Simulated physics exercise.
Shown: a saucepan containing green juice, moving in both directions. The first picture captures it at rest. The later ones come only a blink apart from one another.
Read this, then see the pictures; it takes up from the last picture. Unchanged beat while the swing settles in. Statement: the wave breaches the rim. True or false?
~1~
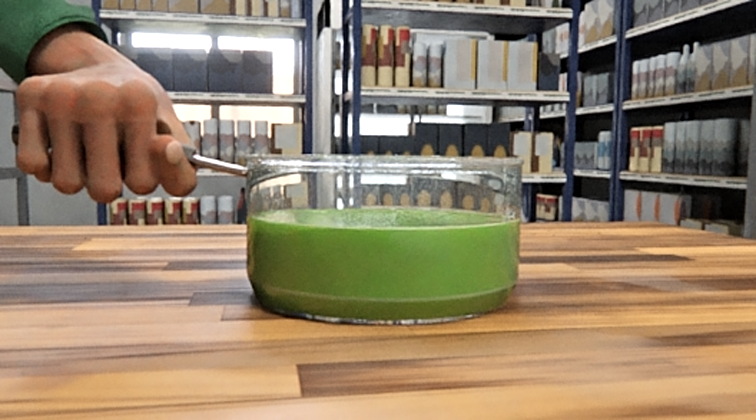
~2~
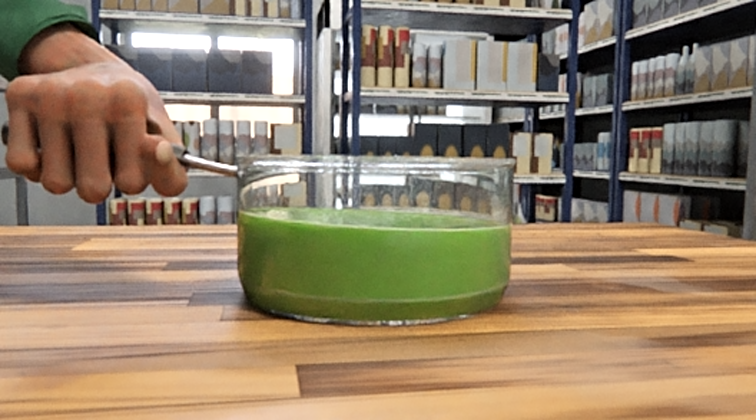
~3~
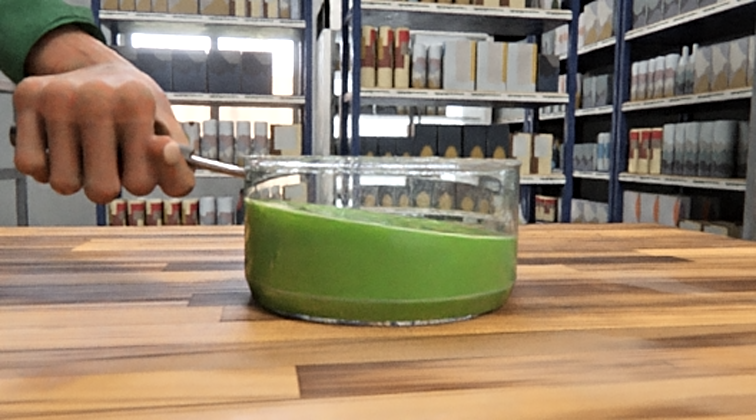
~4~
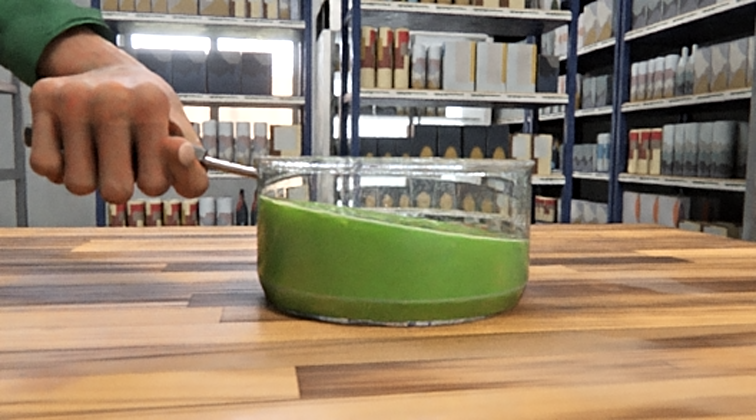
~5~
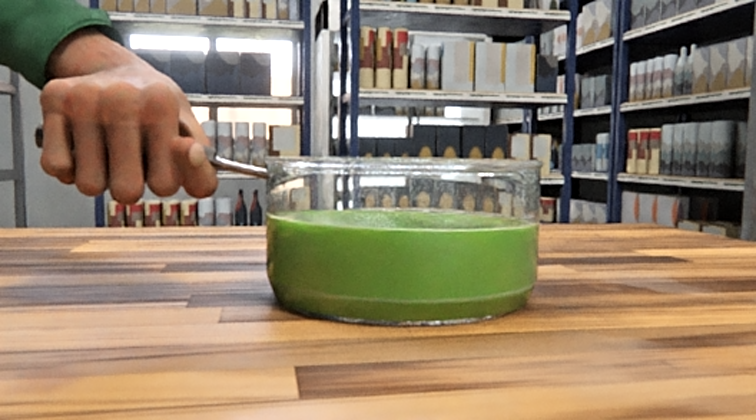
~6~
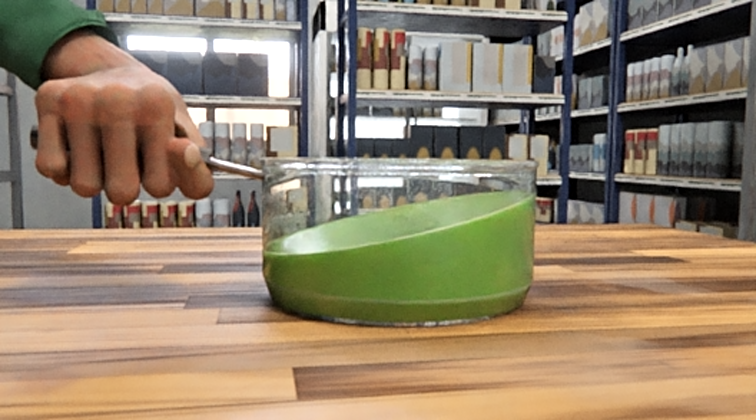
True.
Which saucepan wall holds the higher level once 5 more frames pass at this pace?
Pretty clearly on the left margin.
A moment on, the highest wave so far goes over the rim.
When it is over, the highest wave so far goes over the rim; some is on the top.
